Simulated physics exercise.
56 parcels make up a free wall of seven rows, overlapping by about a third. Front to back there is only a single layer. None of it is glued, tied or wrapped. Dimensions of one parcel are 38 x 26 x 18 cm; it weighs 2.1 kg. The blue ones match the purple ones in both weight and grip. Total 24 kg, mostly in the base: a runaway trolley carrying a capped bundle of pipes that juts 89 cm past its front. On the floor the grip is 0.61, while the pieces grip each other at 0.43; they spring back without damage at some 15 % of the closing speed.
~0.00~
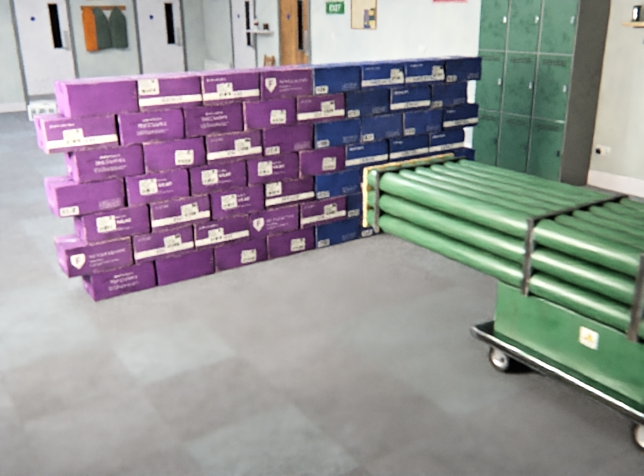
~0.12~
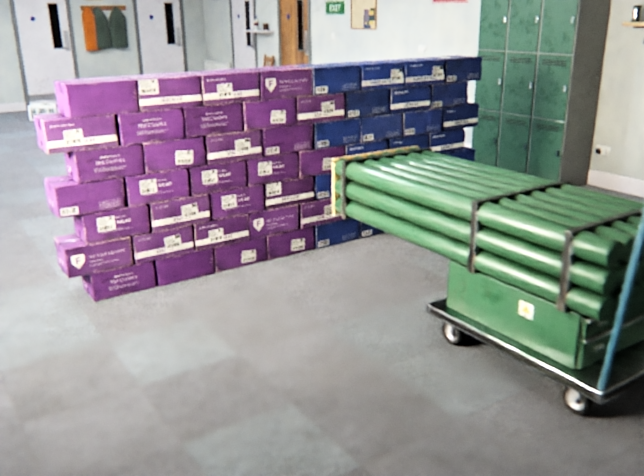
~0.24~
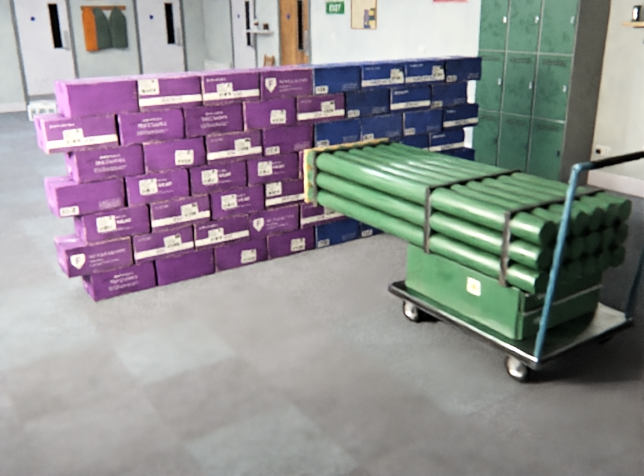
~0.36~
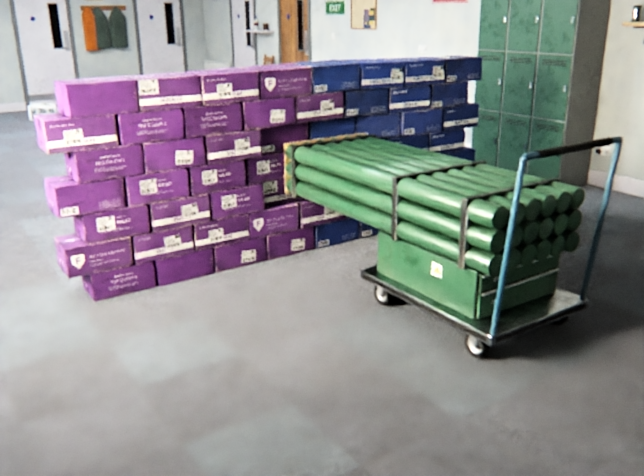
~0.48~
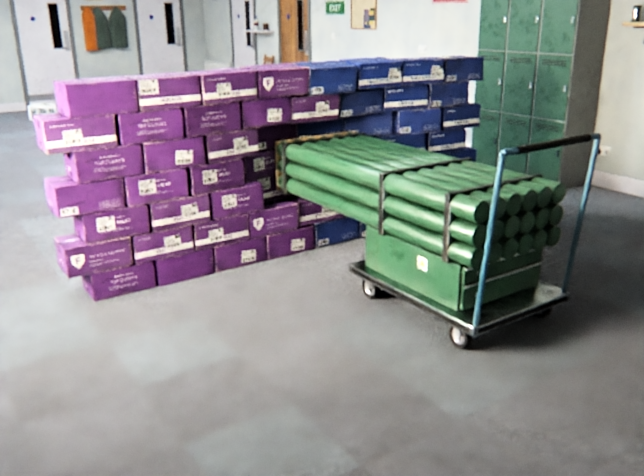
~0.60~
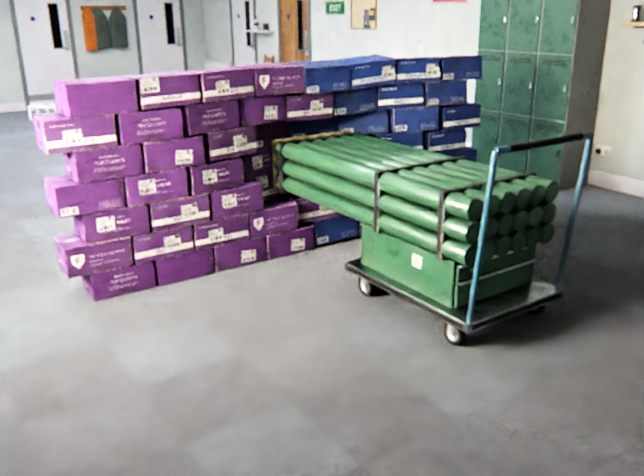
In a room with green lockers, a trolley carrying a bundle of green tubes rolled left toward a wall of purple and blue boxes, then pushed into its middle, shifting some boxes slightly.
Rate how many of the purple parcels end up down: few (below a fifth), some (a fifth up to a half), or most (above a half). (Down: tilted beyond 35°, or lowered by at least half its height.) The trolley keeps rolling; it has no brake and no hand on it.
Some.
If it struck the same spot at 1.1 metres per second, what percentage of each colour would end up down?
Blue 0%, purple 0%.
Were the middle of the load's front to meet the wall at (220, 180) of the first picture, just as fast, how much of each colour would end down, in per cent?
Blue 20 %, purple 70 %.
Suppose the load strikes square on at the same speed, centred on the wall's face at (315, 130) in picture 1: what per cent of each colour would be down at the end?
Then blue would be 40 per cent down and purple 30 per cent.
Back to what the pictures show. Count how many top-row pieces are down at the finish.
Top row tally: 7.
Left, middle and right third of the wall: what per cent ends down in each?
Left third 20 percent, middle third 70 percent, right third 50 percent.
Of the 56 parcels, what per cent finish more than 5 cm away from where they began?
50 %.
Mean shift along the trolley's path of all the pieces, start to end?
On average the pieces move some 40 cm.
Around 1.04 s, load 24 cm past the wall's line, stopped; none of the 31 purple parcels down (0 of 56 in all colours); top purple parcel tipped 19°; top blue parcel tipped 17°.
Around 1.42 s, load 26 cm past the wall's line, still rolling; 11 of the 31 purple parcels down (25 of 56 in all colours); top purple parcel tipped 52°, 26 cm lower; top blue parcel tipped 45°, 15 cm lower.
Around 1.80 s, load 26 cm past the wall's line, stopped; 11 of the 31 purple parcels down (25 of 56 in all colours); top purple parcel on its side; top blue parcel on its side.
Finally (4.0 s), load 26 cm past the wall's line, stopped; 11 of the 31 purple parcels down (25 of 56 in all colours); top purple parcel on its side; top blue parcel on its side. That is 35 per cent. Seen by the last camera, middles, top purple parcel near (89, 215), top blue parcel near (374, 169).
